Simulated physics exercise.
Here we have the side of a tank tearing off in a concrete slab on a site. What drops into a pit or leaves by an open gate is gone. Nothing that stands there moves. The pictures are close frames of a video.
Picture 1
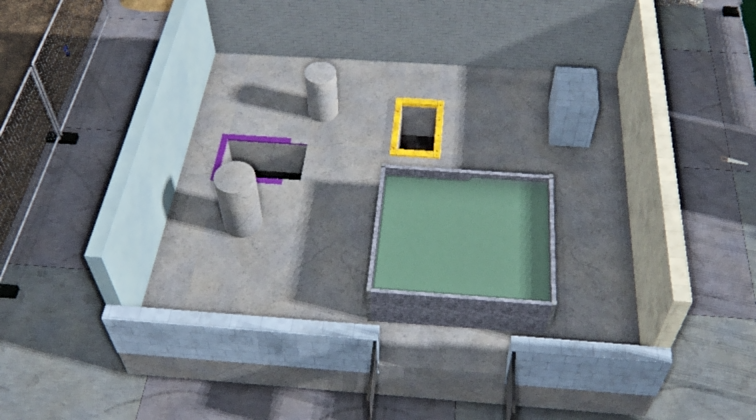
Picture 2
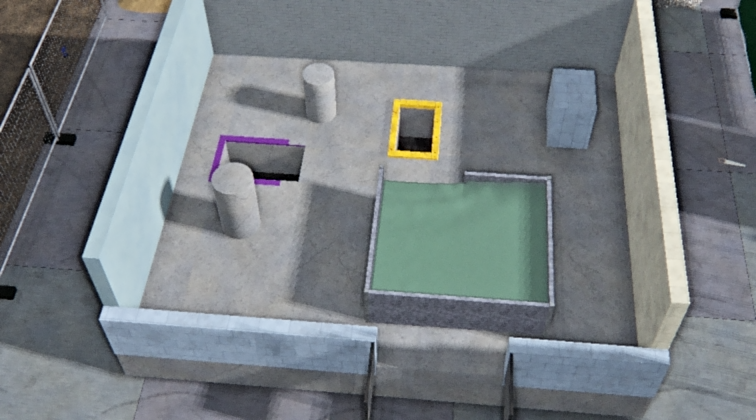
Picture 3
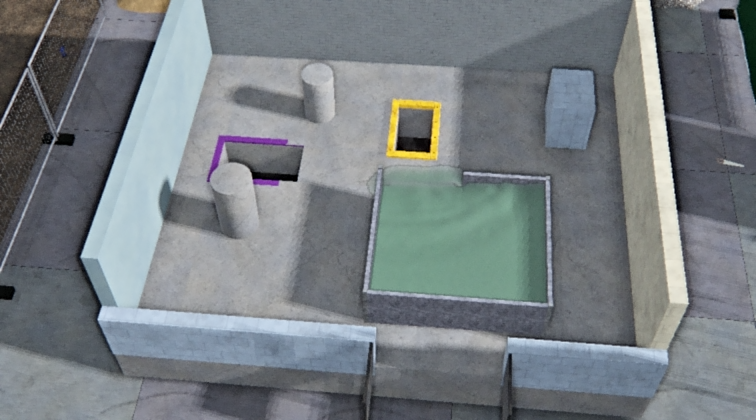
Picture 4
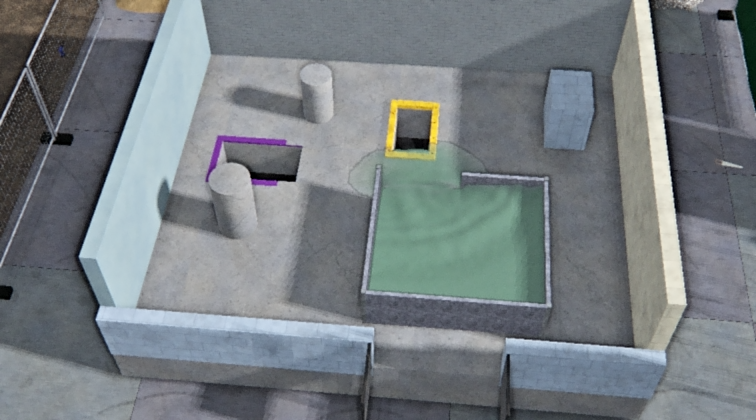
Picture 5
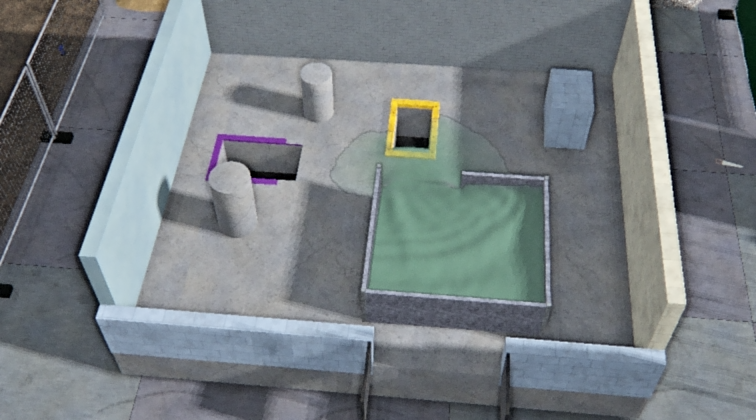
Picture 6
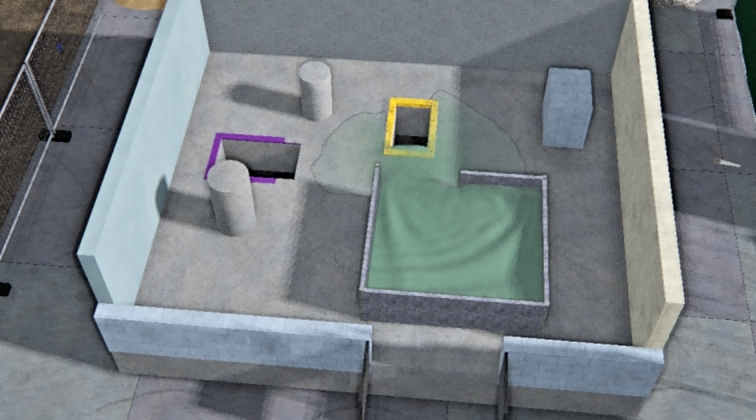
At the start, a grey-walled tank of green water sits whole and still on a walled concrete slab with two pits, pillars and a block. Part of its far side opens, and water pours through the gap, then spreads outward in a thin, widening sheet around the yellow-edged pit.
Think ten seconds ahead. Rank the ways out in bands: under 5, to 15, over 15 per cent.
One by one: The gate takes less than 5 %; the yellow pit takes more than 15 %; the purple pit takes from 5 to 15 %.
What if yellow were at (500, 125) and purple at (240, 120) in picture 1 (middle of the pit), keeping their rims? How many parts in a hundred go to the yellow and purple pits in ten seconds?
Parts in a hundred: Yellow 8, purple 35.
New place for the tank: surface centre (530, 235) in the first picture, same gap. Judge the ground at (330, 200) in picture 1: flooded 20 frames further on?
Answer: Free of water.
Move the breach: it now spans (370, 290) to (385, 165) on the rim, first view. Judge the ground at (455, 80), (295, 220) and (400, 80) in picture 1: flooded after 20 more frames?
As listed: Dry, flooded, clear.
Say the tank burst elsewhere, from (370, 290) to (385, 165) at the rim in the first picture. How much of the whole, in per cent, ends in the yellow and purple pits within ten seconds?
Per cent: Yellow 0, purple 50.
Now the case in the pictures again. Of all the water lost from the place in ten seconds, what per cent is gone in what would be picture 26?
Near 50 in a hundred.
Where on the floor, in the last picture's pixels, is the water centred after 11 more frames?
I would point to (439, 215).
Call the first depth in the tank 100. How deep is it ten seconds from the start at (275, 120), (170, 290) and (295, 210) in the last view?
About 10, 8 and 0 per cent.
A moment on, water covers 25 % of the floor; the gate 0 %, the yellow pit 7 %, the purple pit 0 %.
Next, water covers 35 % of the floor; the gate 0 %, the yellow pit 14 %, the purple pit 0 %.
Then, water covers 45 % of the floor; the gate 0 %, the yellow pit 20 %, the purple pit 1 %.
Later, water covers 70 % of the floor; the gate 0 %, the yellow pit 28 %, the purple pit 4 %.
In the end, water covers 85 % of the floor; the gate 0 %, the yellow pit 33 %, the purple pit 10 %.
